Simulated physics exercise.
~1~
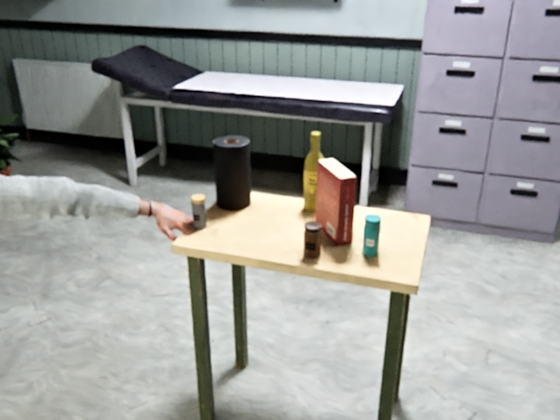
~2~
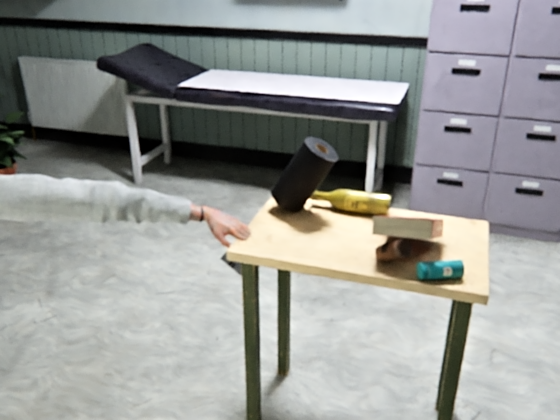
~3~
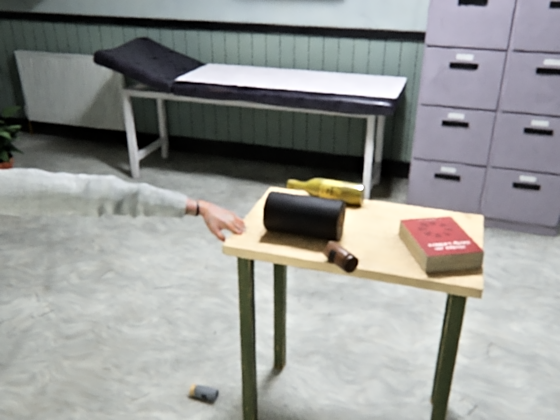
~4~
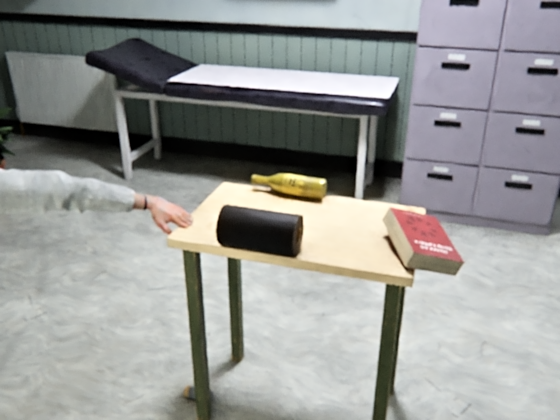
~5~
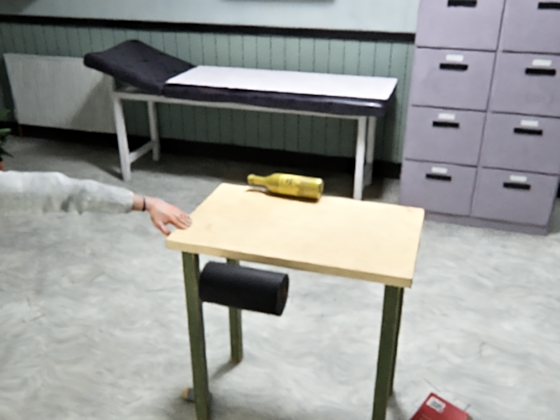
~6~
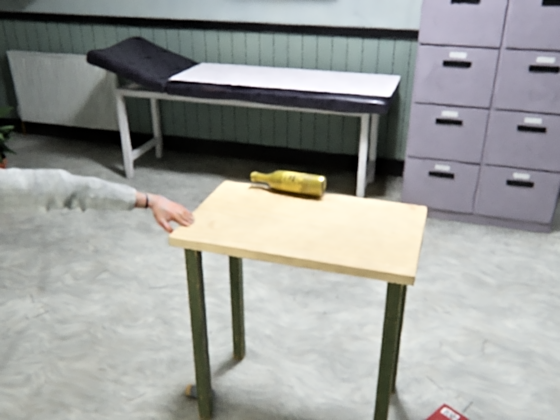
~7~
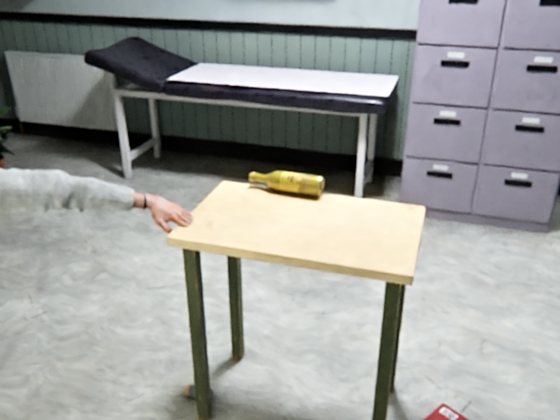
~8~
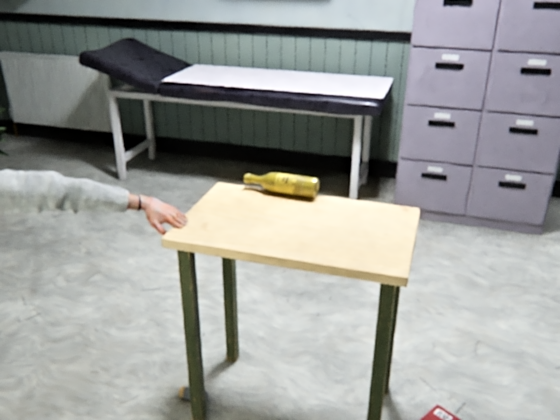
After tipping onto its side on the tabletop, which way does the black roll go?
It moves down, dropping off the near side of the table toward the floor.
